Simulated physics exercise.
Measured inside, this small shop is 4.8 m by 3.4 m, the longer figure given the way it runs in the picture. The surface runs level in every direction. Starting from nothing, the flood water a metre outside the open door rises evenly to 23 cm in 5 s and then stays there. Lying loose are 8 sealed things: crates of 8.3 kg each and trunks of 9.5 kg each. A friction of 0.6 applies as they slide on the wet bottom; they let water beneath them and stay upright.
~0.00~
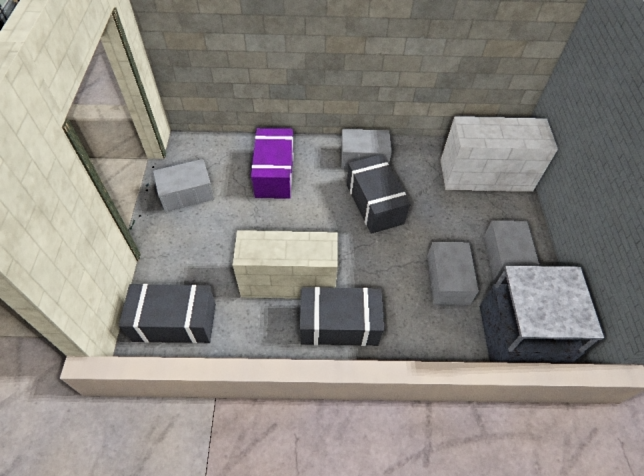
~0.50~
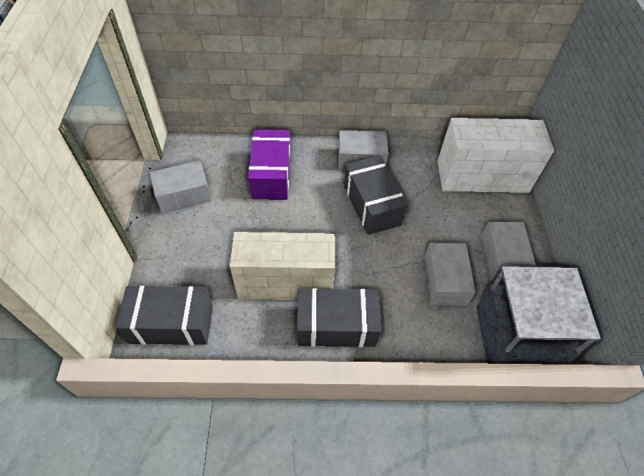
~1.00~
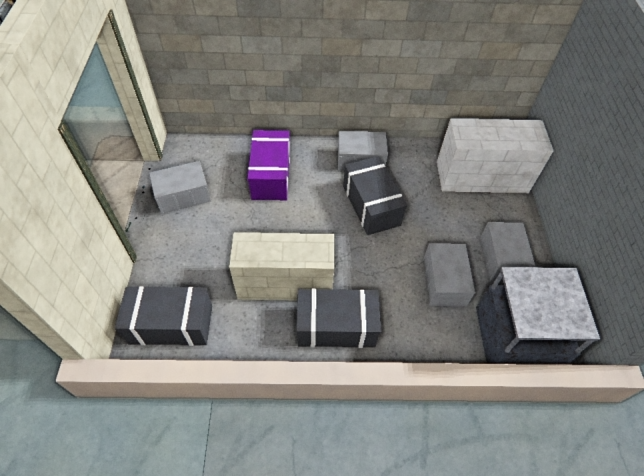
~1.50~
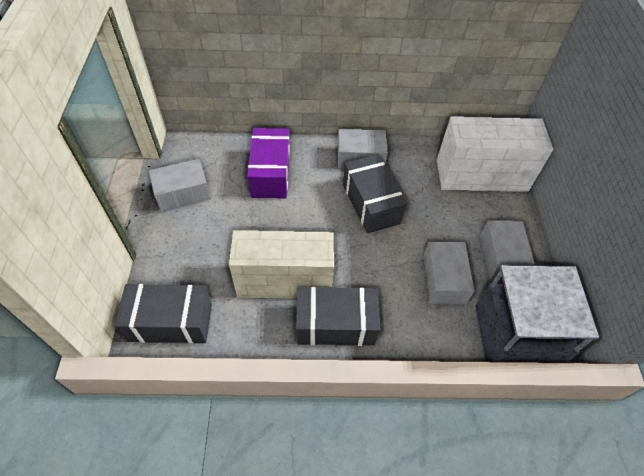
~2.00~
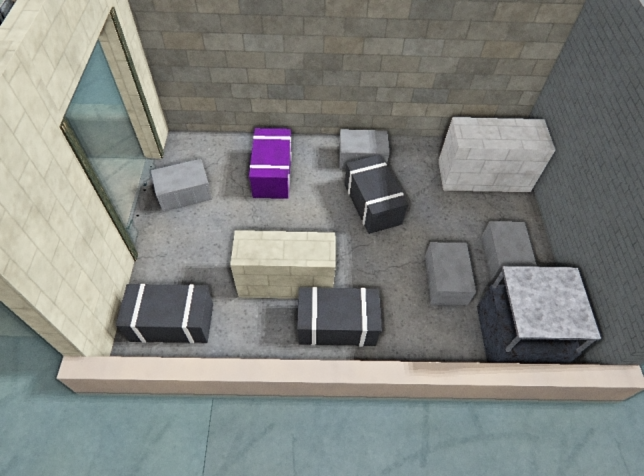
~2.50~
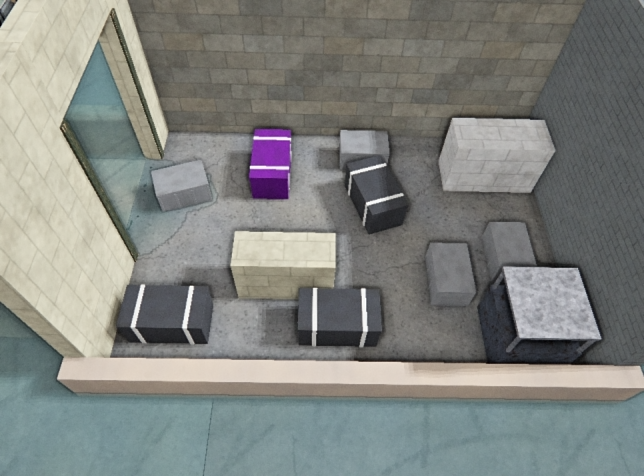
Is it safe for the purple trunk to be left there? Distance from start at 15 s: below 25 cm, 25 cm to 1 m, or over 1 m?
Over 1 m.
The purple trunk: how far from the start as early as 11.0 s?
Around 200 cm from the start by that time.
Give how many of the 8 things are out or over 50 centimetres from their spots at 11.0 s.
By my tally, 4.
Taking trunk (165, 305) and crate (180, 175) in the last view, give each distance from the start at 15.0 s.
Respectively 200 and 300 centimetres.
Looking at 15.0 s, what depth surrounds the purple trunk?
About 14 cm.
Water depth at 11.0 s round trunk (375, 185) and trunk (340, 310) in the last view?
Around 17 cm and 7 cm.
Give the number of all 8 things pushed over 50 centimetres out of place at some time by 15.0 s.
The total is 8.
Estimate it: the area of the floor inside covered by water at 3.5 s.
My estimate is roughly 2.0 m2.
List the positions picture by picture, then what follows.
In the first frame, the purple trunk at (273, 152) rests on the ground; water covers 0.0 m2; 0 of 8 have shifted.
In the second frame, the purple trunk at (270, 153), on the bottom; water covers 0.0 m2; 0 of 8 have shifted.
In the third frame, the purple trunk at (269, 154) rests on the ground; water covers 0.0 m2; 0 of 8 have shifted.
In the fourth frame, the purple trunk at (269, 152), on the bottom; 0.0 m2 under water; 0 of 8 have shifted.
In the fifth frame, the purple trunk at (271, 152) rests on the ground; 0.0 m2 under water; 0 of 8 have shifted.
In the sixth frame, the purple trunk at (271, 153), on the bottom; water covers 0.4 m2; 0 of 8 have shifted.
After 3.5 s the purple trunk is near (271, 153), 0.0 m from its start, aground; 0 afloat.
After 6.8 s the purple trunk is near (383, 150), 1.3 m from its start, afloat; 4 afloat.
After 11.0 s the purple trunk is near (420, 208), 1.9 m from its start, afloat; 8 afloat.
After 15.0 s the purple trunk is near (350, 292), 2.1 m from its start, afloat; 8 afloat.
